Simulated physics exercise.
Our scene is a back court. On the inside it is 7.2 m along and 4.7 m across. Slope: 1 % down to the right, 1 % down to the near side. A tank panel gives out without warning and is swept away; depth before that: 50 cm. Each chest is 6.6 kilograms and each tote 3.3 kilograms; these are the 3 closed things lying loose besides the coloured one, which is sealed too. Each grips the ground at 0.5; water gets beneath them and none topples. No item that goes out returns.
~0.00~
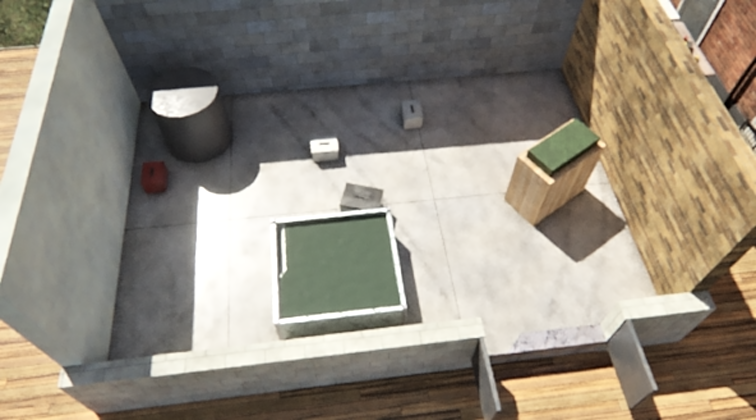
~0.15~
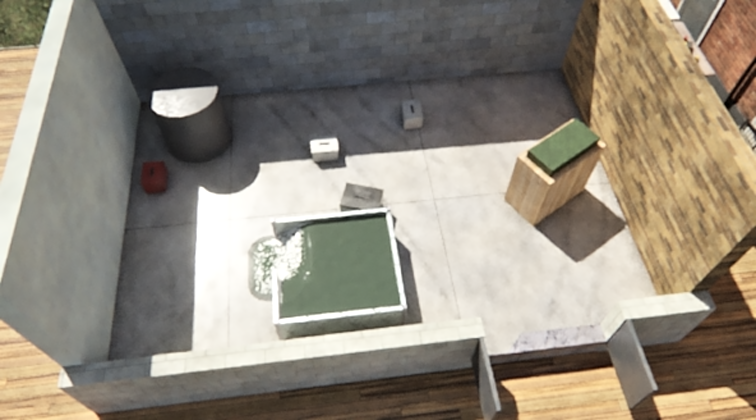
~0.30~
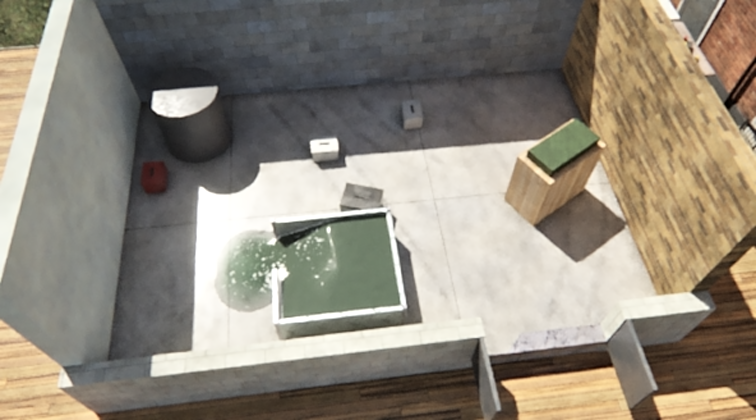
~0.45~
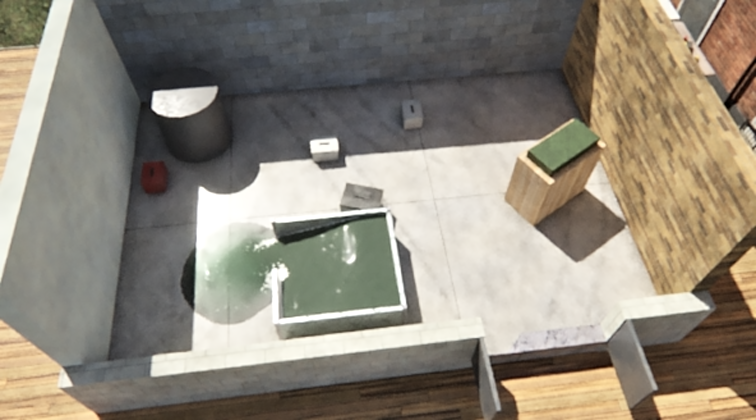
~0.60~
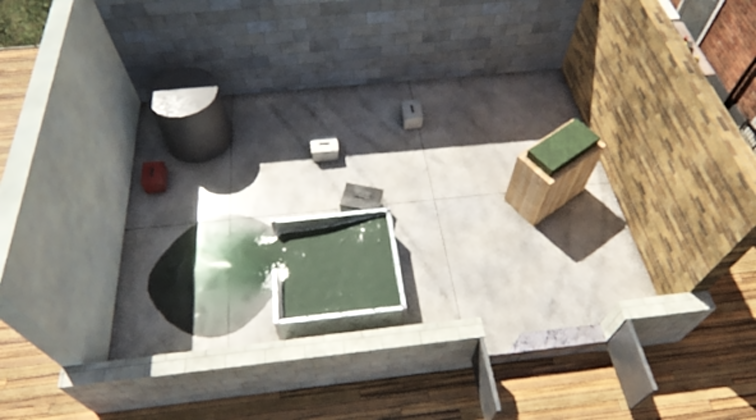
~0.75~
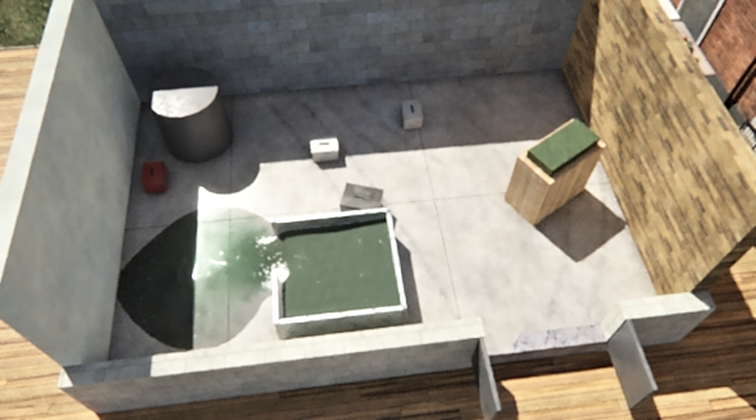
Green water gushing from the left side of a square tank and spreading across a walled court's floor, scattered boxes staying still.
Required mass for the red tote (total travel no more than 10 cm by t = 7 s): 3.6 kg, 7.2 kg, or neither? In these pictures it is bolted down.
Neither.
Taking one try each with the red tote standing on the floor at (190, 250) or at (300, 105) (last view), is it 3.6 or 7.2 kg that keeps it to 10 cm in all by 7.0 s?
One by one: No mass suffices; no mass suffices.
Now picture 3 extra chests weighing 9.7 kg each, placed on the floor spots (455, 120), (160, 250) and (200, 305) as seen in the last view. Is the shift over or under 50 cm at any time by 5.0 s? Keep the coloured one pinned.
In order: Not as far, then farther, then farther.
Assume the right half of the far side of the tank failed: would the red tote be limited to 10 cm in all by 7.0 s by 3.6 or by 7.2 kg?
In that case just the heavier mass works.
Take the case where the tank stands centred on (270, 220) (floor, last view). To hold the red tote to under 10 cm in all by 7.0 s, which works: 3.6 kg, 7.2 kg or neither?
Then the answer is that no option works.
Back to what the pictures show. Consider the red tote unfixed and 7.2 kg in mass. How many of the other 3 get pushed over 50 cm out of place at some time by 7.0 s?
Total: 1.
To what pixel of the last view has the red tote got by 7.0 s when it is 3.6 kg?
Somewhere about (177, 96).
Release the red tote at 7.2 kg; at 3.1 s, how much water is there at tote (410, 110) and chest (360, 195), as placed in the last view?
I'd put it at 0 cm and 0 cm respectively.
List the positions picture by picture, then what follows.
In the first frame, the red tote at (152, 172), on the bottom; 2.1 m2 under water; 0 of 4 have shifted.
In the second frame, the red tote at (152, 172), on the bottom; water covers 2.5 m2; 0 of 4 have shifted.
In the third frame, the red tote at (152, 172) rests on the ground; water covers 3.0 m2; 0 of 4 have shifted.
In the fourth frame, the red tote at (152, 172), on the bottom; water covers 3.7 m2; 0 of 4 have shifted.
In the fifth frame, the red tote at (152, 172), on the bottom; 4.5 m2 under water; 0 of 4 have shifted.
In the sixth frame, the red tote at (152, 172), on the bottom; water covers 5.5 m2; 0 of 4 have shifted.
After 1.4 s the red tote would be 1 cm from its start with 3.6 kg and 0 cm from its start with 7.2 kg; 2 cm of water round it then.
After 3.1 s the red tote would be 149 cm from its start with 3.6 kg and 155 cm from its start with 7.2 kg; 11 cm of water round it then.
After 4.9 s the red tote would be 150 cm from its start with 3.6 kg and 228 cm from its start with 7.2 kg; 3 cm of water round it then.
After 7.0 s the red tote would be 150 cm from its start with 3.6 kg and 234 cm from its start with 7.2 kg; 3 cm of water round it then.
